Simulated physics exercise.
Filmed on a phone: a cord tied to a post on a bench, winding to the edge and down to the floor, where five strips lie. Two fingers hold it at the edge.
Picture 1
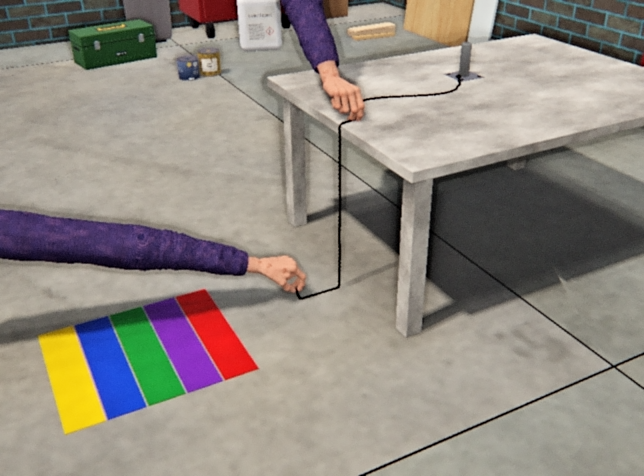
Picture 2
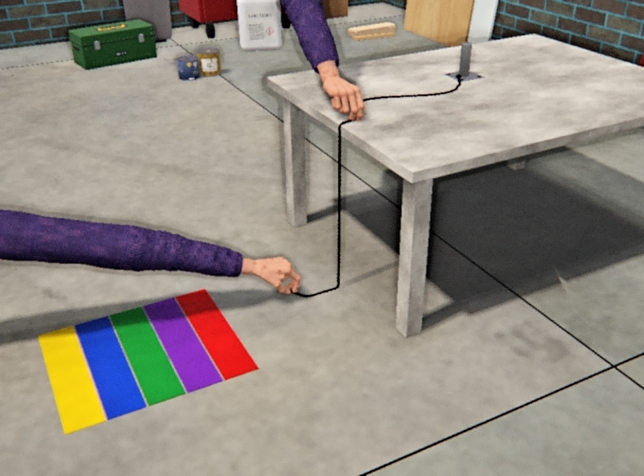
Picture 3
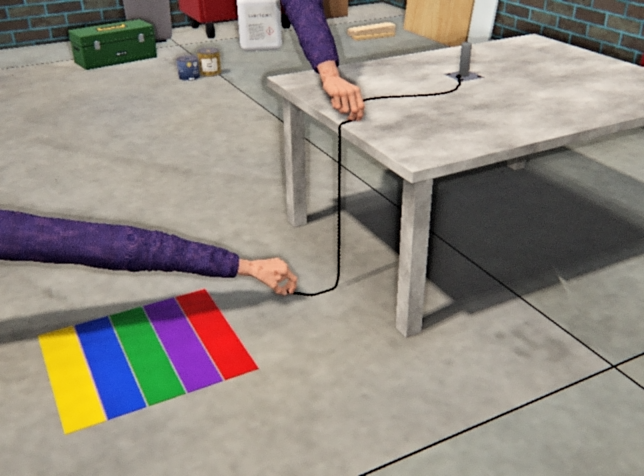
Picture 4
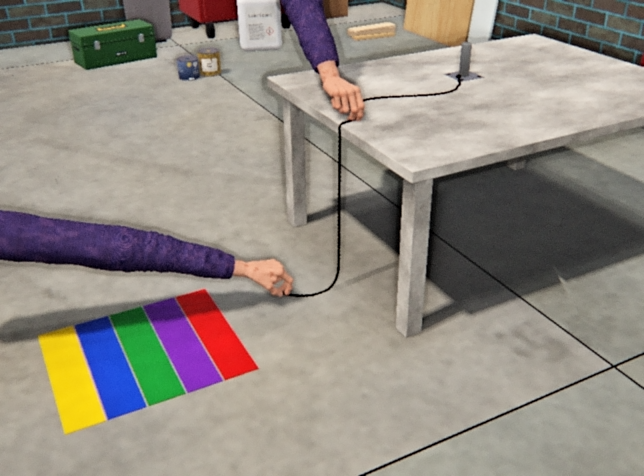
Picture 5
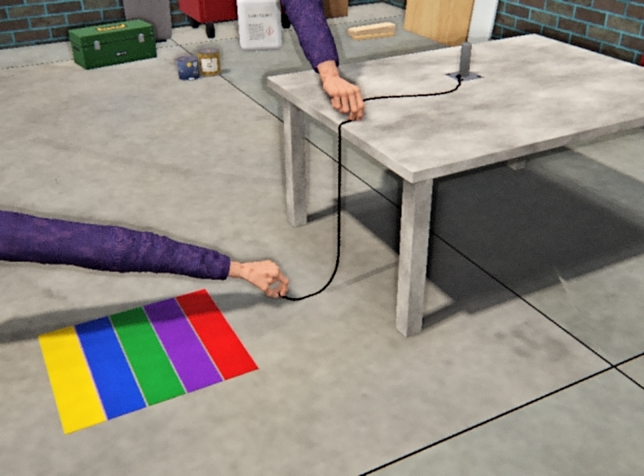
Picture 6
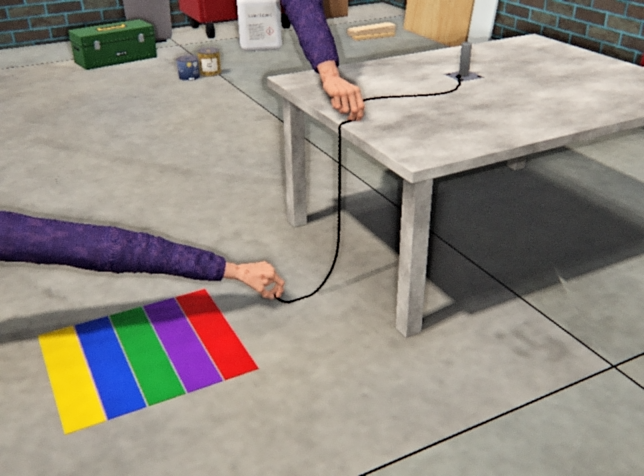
A hand in a purple sleeve holding the end of a black cord near the floor shifts slightly left toward five coloured strips, the hanging cord curving a little, while another hand keeps it pressed at the table's edge.
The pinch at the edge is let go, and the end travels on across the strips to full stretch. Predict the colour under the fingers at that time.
The green one.
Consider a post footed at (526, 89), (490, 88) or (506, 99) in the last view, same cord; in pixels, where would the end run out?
About (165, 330), then (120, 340), then (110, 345).
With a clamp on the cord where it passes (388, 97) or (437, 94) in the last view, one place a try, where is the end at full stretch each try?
(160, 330), (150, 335).
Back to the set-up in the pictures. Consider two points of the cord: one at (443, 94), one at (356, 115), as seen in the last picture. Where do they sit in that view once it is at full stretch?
First: (418, 90). Second: (326, 128).
Soon after, end near (202, 317); over red.
Then, end near (158, 330); over green.
At full stretch, end near (132, 338); over green. The green one.
